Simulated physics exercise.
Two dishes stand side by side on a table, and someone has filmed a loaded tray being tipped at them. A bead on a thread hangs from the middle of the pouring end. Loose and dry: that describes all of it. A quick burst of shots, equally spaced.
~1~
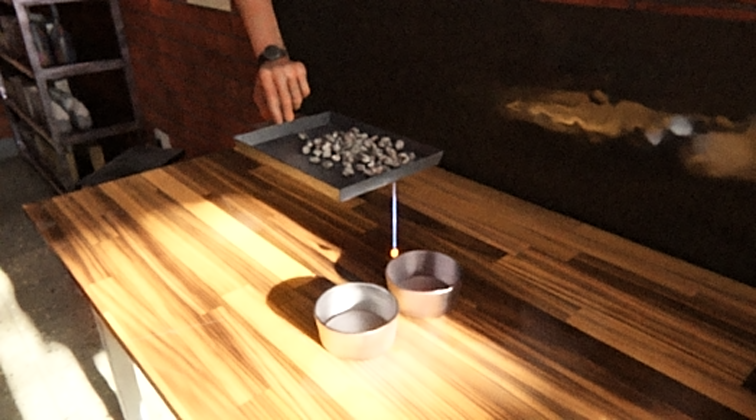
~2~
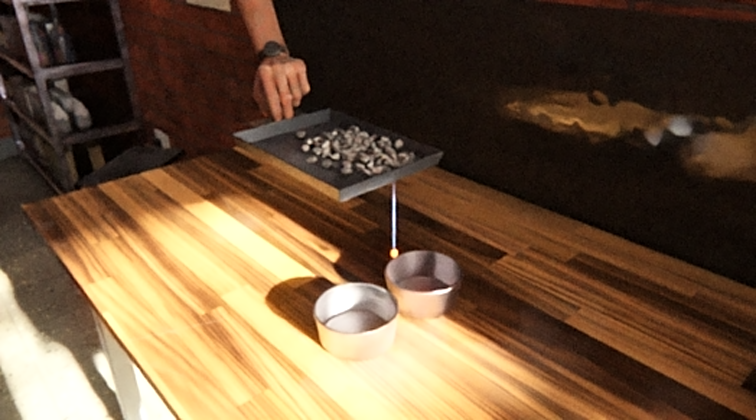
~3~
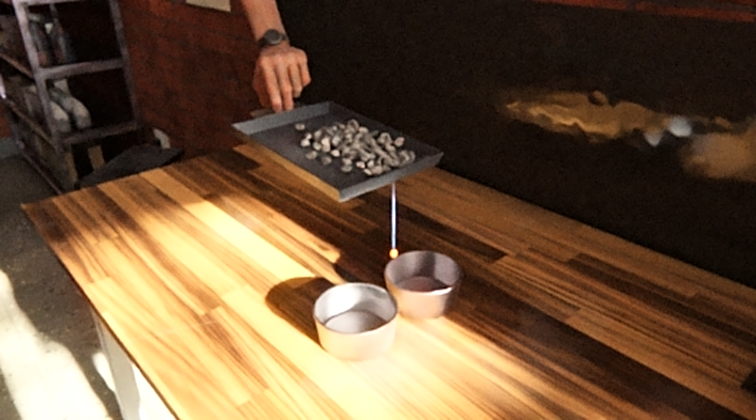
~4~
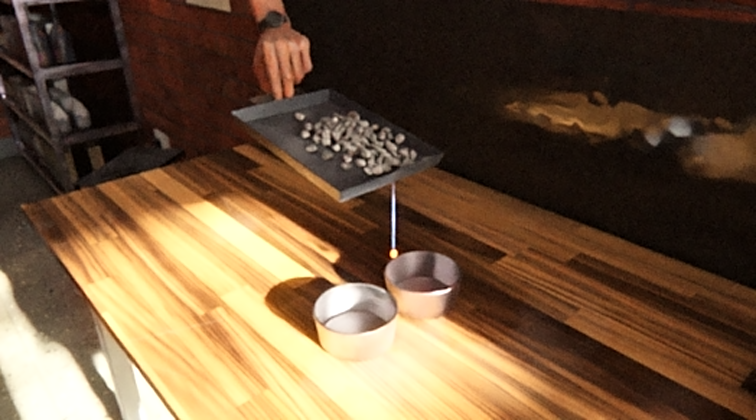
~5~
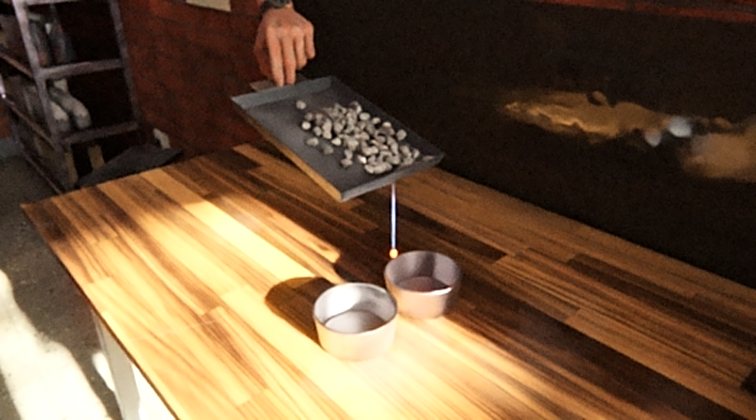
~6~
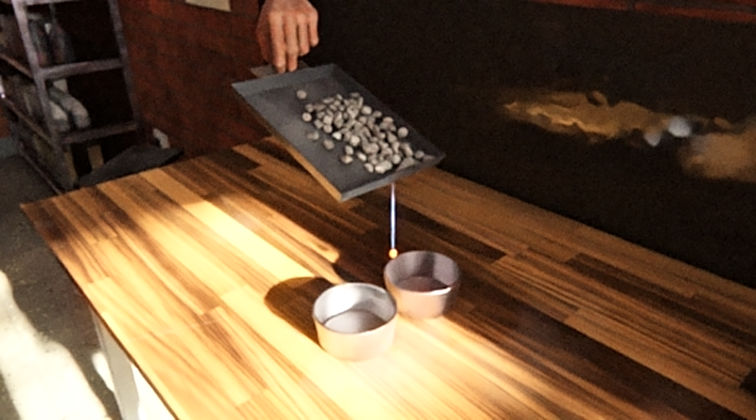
Above two bowls on a wooden table, a hand steadily tilts a tray of gravel.
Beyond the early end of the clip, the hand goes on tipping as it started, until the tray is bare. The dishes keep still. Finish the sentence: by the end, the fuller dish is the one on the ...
... right.
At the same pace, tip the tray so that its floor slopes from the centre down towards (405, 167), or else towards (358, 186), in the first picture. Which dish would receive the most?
Case one: The dish at right. Case two: The dish at left.
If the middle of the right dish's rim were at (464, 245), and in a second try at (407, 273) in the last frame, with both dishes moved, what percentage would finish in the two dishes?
Result: 60 % and 50 %.
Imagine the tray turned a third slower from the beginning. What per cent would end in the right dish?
Estimate: Some 60 %.
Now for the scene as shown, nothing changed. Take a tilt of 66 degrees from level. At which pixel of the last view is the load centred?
Somewhere near pixel (400, 158).
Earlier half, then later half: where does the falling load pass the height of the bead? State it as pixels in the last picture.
The leading part at (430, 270), the rest of it at (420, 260).
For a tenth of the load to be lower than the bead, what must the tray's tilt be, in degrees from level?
Angle reached: About 80°.
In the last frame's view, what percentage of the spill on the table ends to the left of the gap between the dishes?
Around 0 %.
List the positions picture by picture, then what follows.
In the first frame, corners of the pouring end near (340, 187) and (438, 151), level; middle of the load near (364, 151), bits of gravel; left dish near (385, 338); right dish near (452, 297); bead on its thread near (394, 253).
In the second frame, corners of the pouring end near (340, 187) and (438, 151), level; middle of the load near (363, 150).
In the third frame, corners of the pouring end near (340, 188) and (438, 152), tipped barely, level across its low end; middle of the load near (363, 147).
In the fourth frame, corners of the pouring end near (341, 189) and (439, 153), tipped a little, level across its low end; middle of the load near (364, 142).
In the fifth frame, corners of the pouring end near (342, 189) and (439, 153), tipped a little, level across its low end; middle of the load near (365, 137).
In the sixth frame, corners of the pouring end near (342, 190) and (440, 154), tipped clearly, level across its low end; middle of the load near (366, 133); left dish near (383, 338); right dish near (450, 298).
Shortly afterwards, tray tipped steeply; all but a few on the tray; a little in the air.
Next, tray tipped past a quarter turn; near a quarter on the tray; a little in the left dish; near a third in the right dish; near a quarter outside both; a little in the air.
Some moments later, tray tipped past a quarter turn; a little in the left dish; near two thirds in the right dish; near a quarter outside both.
In the end, tray tipped past a quarter turn; a little in the left dish; near two thirds in the right dish; near a quarter outside both.
